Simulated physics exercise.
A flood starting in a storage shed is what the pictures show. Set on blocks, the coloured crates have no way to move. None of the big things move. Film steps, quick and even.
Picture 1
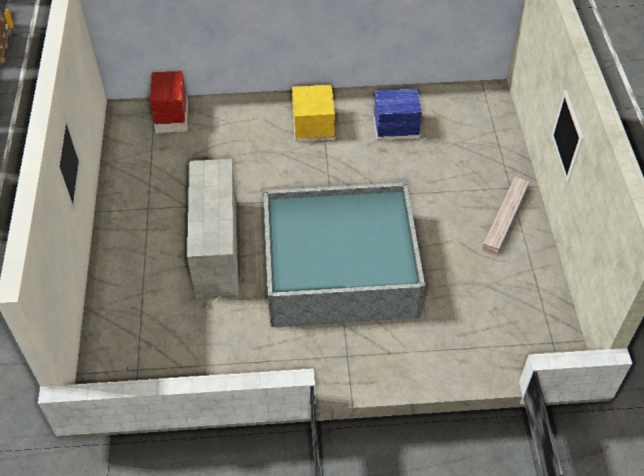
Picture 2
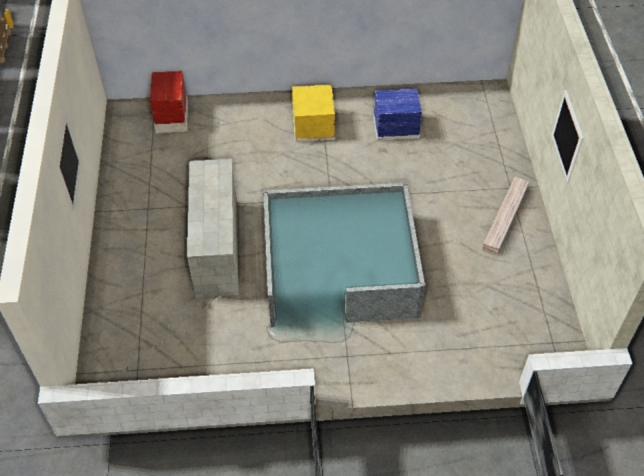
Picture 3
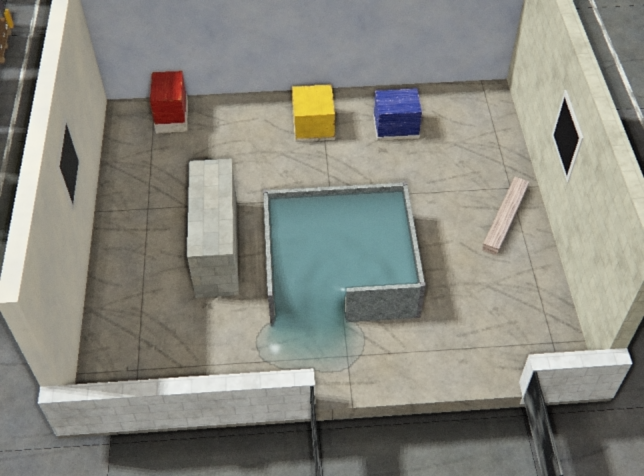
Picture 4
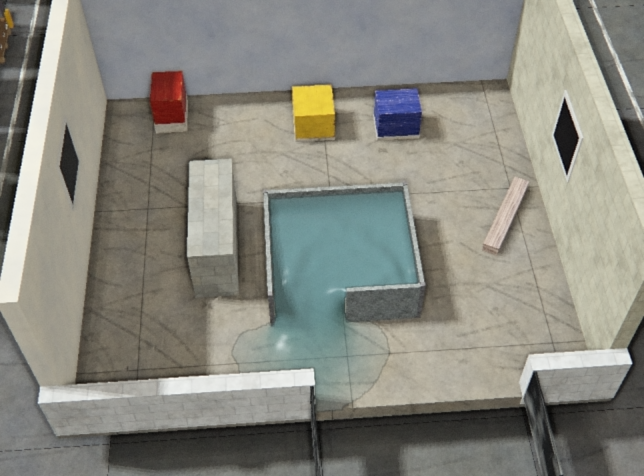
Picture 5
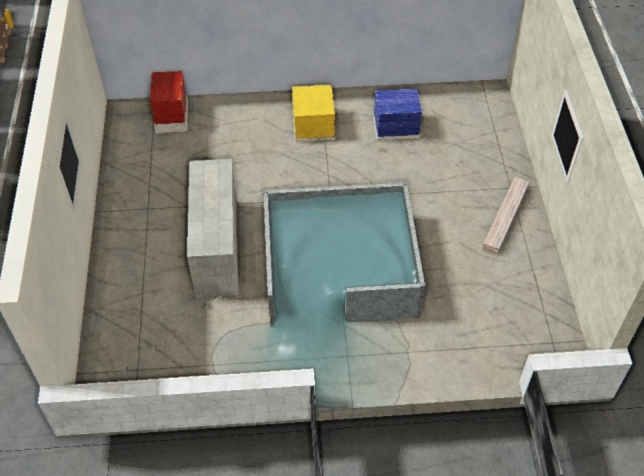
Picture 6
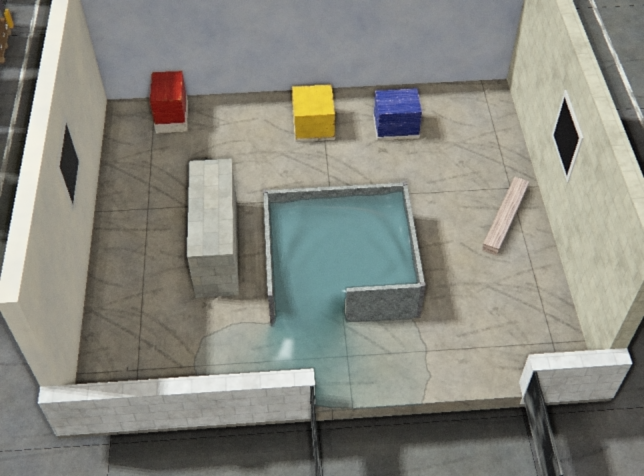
In a walled storage shed with red, yellow and blue crates, a square tank of still water opened at its front left corner, and water poured out and spread across the floor toward the low front wall.
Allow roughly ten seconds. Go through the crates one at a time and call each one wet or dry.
The yellow crate is wet. The blue crate is dry. The red crate is dry.
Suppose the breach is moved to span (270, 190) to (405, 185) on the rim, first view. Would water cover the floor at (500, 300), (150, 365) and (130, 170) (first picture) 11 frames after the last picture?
In the order given, the spots are not soaked, not soaked and not soaked.
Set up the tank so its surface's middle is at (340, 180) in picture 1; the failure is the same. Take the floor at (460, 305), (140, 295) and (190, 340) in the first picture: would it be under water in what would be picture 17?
As listed: Free of water, no water, covered.
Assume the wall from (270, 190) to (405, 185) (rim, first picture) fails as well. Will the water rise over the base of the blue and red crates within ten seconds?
Blue crate is topped, red crate is wetted.
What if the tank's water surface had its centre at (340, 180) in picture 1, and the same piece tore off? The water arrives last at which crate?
Answer: The blue one.
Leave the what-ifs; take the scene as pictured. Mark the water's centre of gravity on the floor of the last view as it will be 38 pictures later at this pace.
The balance point is around (239, 260).
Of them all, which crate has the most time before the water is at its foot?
That is the blue crate.
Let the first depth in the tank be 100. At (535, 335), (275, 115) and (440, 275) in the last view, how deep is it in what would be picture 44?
Around 0, 4 and 0 percent, in that order.
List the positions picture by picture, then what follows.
In the first picture, the water tank at (341, 240) is whole and still.
In the second picture, water pours out at (310, 313) and has run to (348, 330).
In the third picture, the front is at (347, 362), out from the gap at (310, 314).
In the fourth picture, the front is at a hidden place, out from the gap at (310, 314).
In the fifth picture, water pours out at (310, 314) and has run to a hidden place.
In the sixth picture, the front is at a hidden place, out from the gap at (310, 313).
A moment on, water covers 10 % of the floor; the yellow crate not reached, the blue crate not reached, the red crate not reached.
Next, water covers 15 % of the floor; the yellow crate not reached, the blue crate not reached, the red crate not reached.
Then, water covers 30 % of the floor; the yellow crate not reached, the blue crate not reached, the red crate not reached.
Later, water covers 40 % of the floor; the yellow crate water round its plinth, the blue crate not reached, the red crate water round its plinth.
In the end, water covers 60 % of the floor; the yellow crate was topped, the blue crate stayed above the water, the red crate stayed above the water.
